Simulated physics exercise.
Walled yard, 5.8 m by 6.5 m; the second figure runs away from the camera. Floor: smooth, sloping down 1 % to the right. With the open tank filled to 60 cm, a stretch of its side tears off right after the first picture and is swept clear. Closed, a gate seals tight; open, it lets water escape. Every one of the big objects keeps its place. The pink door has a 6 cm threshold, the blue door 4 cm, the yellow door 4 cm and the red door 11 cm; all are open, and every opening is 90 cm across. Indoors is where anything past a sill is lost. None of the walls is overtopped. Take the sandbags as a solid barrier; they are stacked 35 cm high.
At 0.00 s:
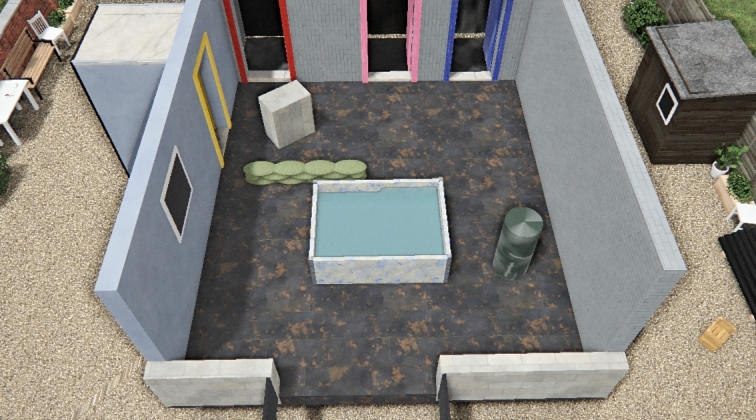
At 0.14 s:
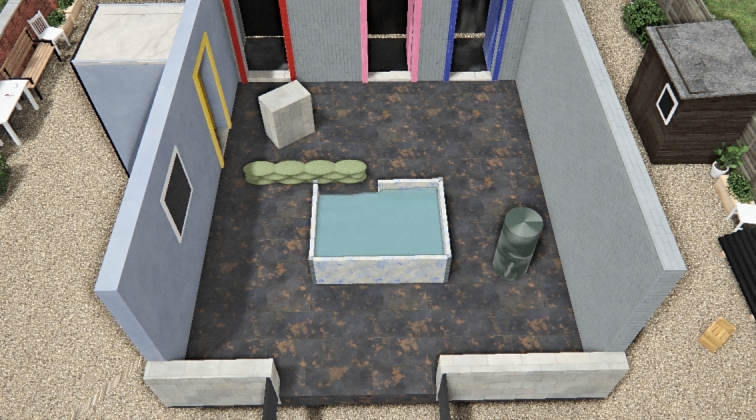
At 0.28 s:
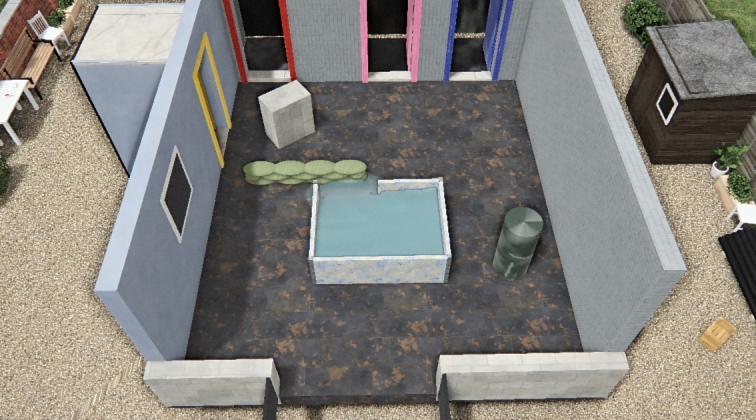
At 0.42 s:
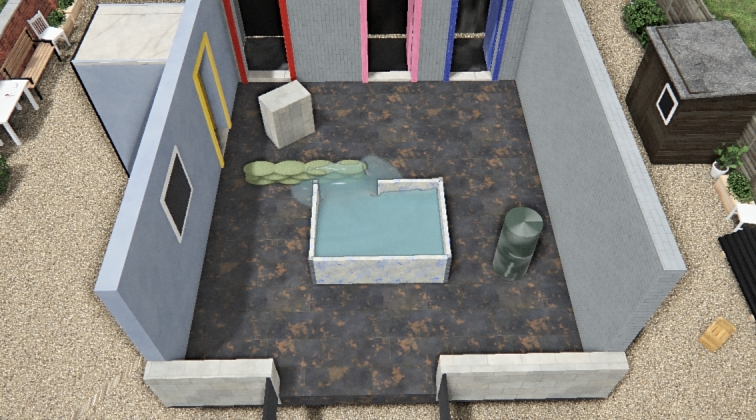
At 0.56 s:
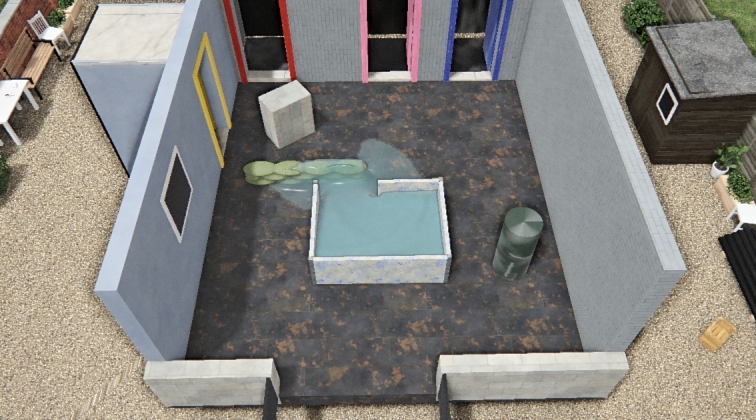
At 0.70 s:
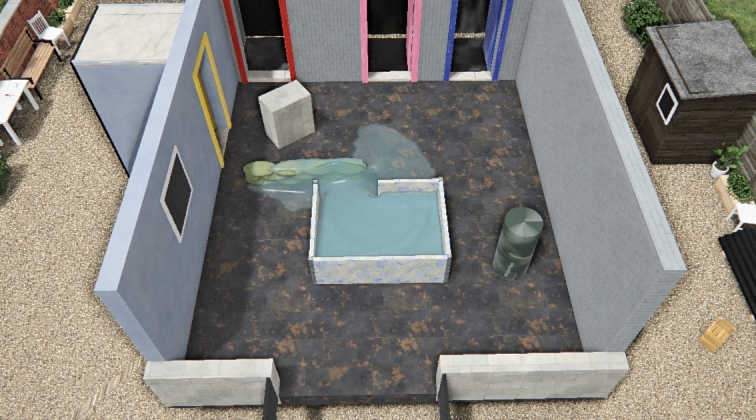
We see a walled yard with an open tank of water; a stretch of its far side disappears, and water pours through the gap, spreading around the green sandbags and across the dark floor toward the back of the yard.
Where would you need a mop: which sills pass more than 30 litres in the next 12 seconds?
The pink door lets in less than the limit; the blue door lets in more than the limit; the yellow door lets in less than the limit; the red door lets in less than the limit.
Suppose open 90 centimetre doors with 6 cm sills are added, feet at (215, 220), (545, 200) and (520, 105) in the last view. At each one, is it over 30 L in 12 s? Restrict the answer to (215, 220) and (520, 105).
Exceeded, exceeded.
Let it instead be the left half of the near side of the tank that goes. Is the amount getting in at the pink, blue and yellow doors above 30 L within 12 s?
Pink falls short; blue falls short; yellow falls short.
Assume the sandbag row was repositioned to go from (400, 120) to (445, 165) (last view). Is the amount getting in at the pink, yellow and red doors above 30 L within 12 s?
In that case pink gets more than allowed, yellow gets more than allowed, red gets no more than allowed.
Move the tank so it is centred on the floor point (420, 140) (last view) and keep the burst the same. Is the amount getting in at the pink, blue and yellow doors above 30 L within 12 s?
Compared with that limit, pink overshoots, blue falls short and yellow falls short.
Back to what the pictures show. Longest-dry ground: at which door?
Red.
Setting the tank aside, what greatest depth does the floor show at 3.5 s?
About 22 cm at most.
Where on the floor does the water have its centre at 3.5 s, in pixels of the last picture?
About (370, 207).
After 1.4 s water covers 25 % of the floor and is deepest (46 cm) near (340, 185); pink door 2 cm at the sill, 0 L in, blue door not reached, yellow door not reached, red door not reached.
After 2.2 s water covers 45 % of the floor and is deepest (32 cm) near (340, 185); pink door 5 cm at the sill, 0 L in, blue door 7 cm at the sill, 1 L in, yellow door 3 cm at the sill, 0 L in, red door not reached.
After 3.5 s water covers 60 % of the floor and is deepest (22 cm) near (350, 185); pink door 5 cm at the sill, 0 L in, blue door 9 cm at the sill, 13 L in, yellow door 3 cm at the sill, 0 L in, red door 8 cm at the sill, 0 L in.
After 7.0 s water covers 85 % of the floor and is deepest (12 cm) near (350, 185); pink door 7 cm at the sill, 1 L in, blue door 6 cm at the sill, 53 L in, yellow door 2 cm at the sill, 0 L in, red door 4 cm at the sill, 0 L in.
After 12.0 s water covers 95 % of the floor and is deepest (9 cm) near (544, 198); pink door 3 cm at the sill, 2 L in, blue door 6 cm at the sill, 73 L in, yellow door 3 cm at the sill, 0 L in, red door 2 cm at the sill, 0 L in.
